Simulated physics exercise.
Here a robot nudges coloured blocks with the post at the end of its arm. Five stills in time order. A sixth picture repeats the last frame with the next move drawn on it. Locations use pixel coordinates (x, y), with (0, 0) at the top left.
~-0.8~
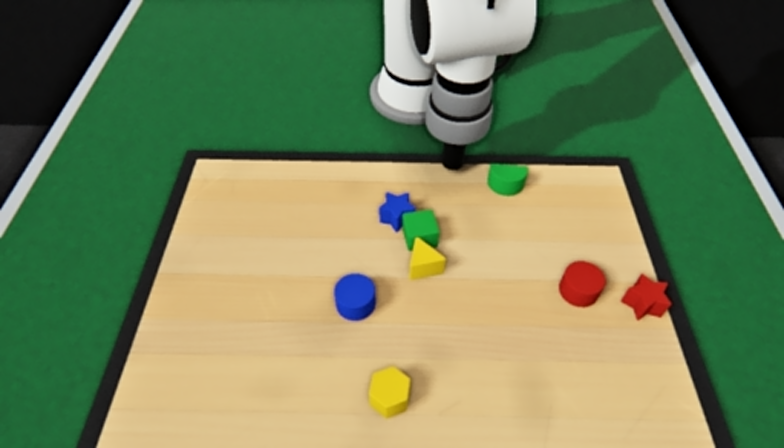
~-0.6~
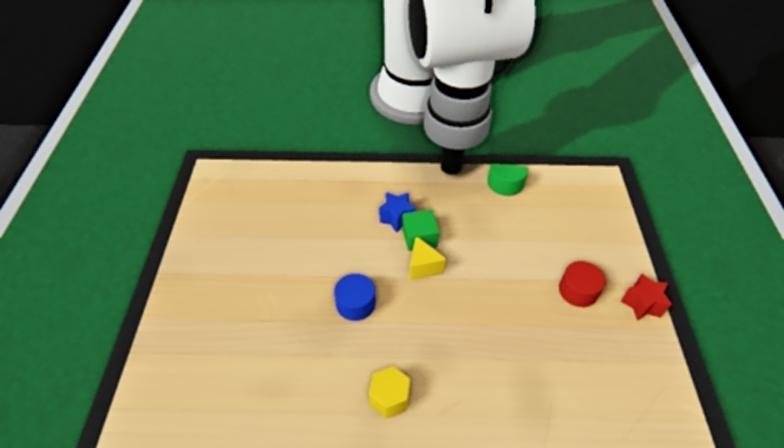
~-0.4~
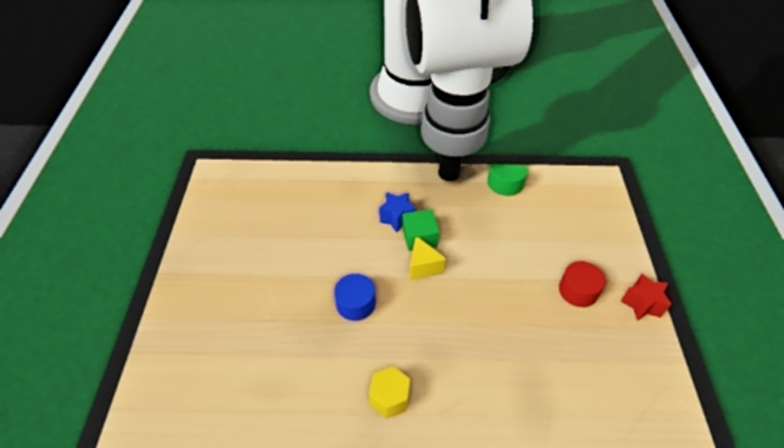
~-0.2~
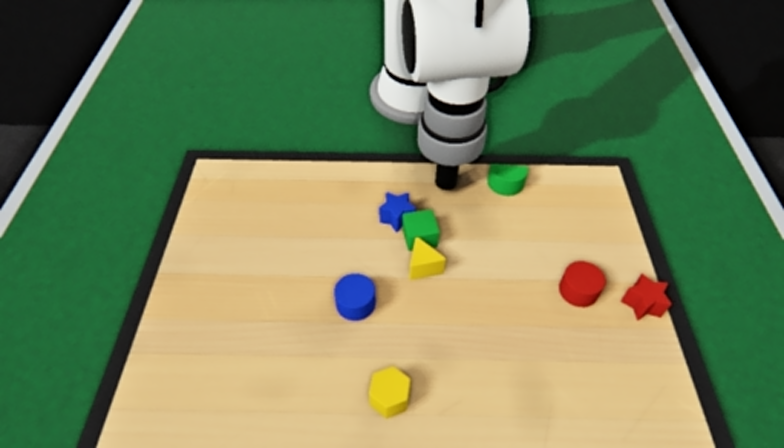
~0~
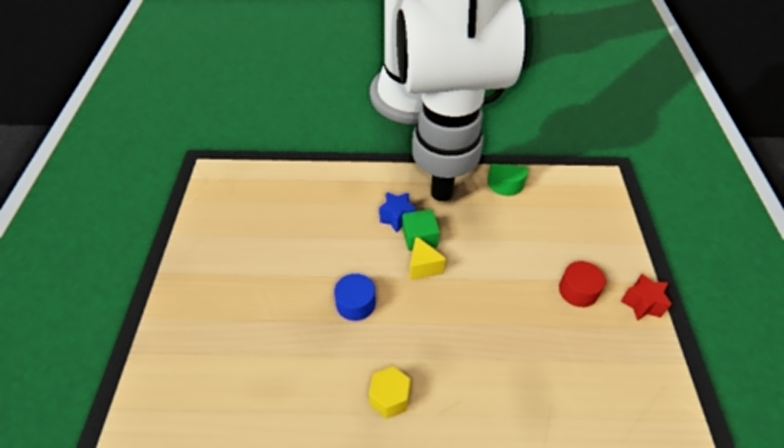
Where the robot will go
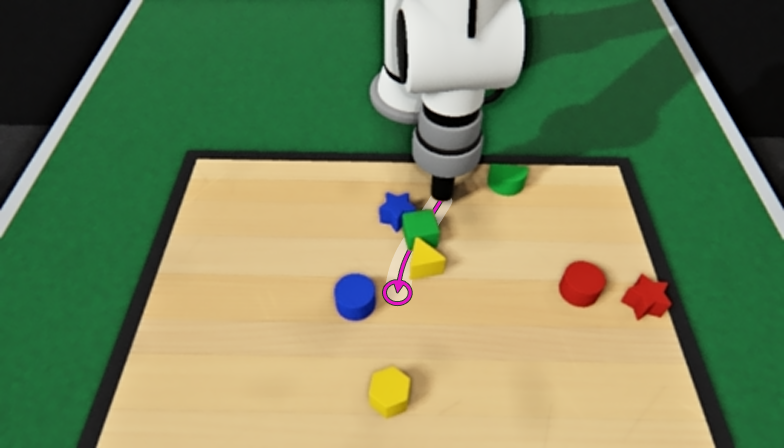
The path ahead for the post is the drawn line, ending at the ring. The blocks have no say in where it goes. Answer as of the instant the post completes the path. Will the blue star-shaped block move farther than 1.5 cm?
My answer is no.
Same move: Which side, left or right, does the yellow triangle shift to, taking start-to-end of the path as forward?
Leftward.
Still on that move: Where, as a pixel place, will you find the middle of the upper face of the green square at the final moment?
Top centre: (368, 286).
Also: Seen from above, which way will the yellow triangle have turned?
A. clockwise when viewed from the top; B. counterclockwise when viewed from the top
I'll go with B - counterclockwise when viewed from the top.
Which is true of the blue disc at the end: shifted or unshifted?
It ends up somewhere else.
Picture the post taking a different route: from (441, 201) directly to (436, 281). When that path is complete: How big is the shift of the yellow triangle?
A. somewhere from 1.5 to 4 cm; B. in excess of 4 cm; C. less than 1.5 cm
The answer is A.
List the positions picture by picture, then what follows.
In the first frame, tip of the post at (453, 163), middles of tops, blue disc at (355, 290), blue star-shaped block at (397, 203), green square at (421, 222), yellow triangle at (425, 253).
In the second frame, post at (451, 167), nothing pushed.
In the third frame, post at (449, 174), nothing pushed.
In the fourth frame, post at (446, 183), nothing pushed.
In the fifth frame, post at (442, 194), blue disc at (355, 290), blue star-shaped block at (397, 203), green square at (421, 222), yellow triangle at (425, 253).
The line goes from (441, 201) by way of (415, 242) to (397, 293).
The first path, step by step. One third of the way, post at (424, 221); green square at (410, 234); yellow triangle at (422, 258), turned 35° anticlockwise.
Two thirds of the way, post at (407, 251); blue star-shaped block at (395, 204); green square at (386, 260), turned 45° clockwise; yellow triangle at (417, 274), turned 80° anticlockwise.
At the end, post at (398, 286); blue disc at (332, 303); blue star-shaped block at (395, 204); green square at (368, 286), turned 90° clockwise; yellow triangle at (421, 286), turned 115° anticlockwise.
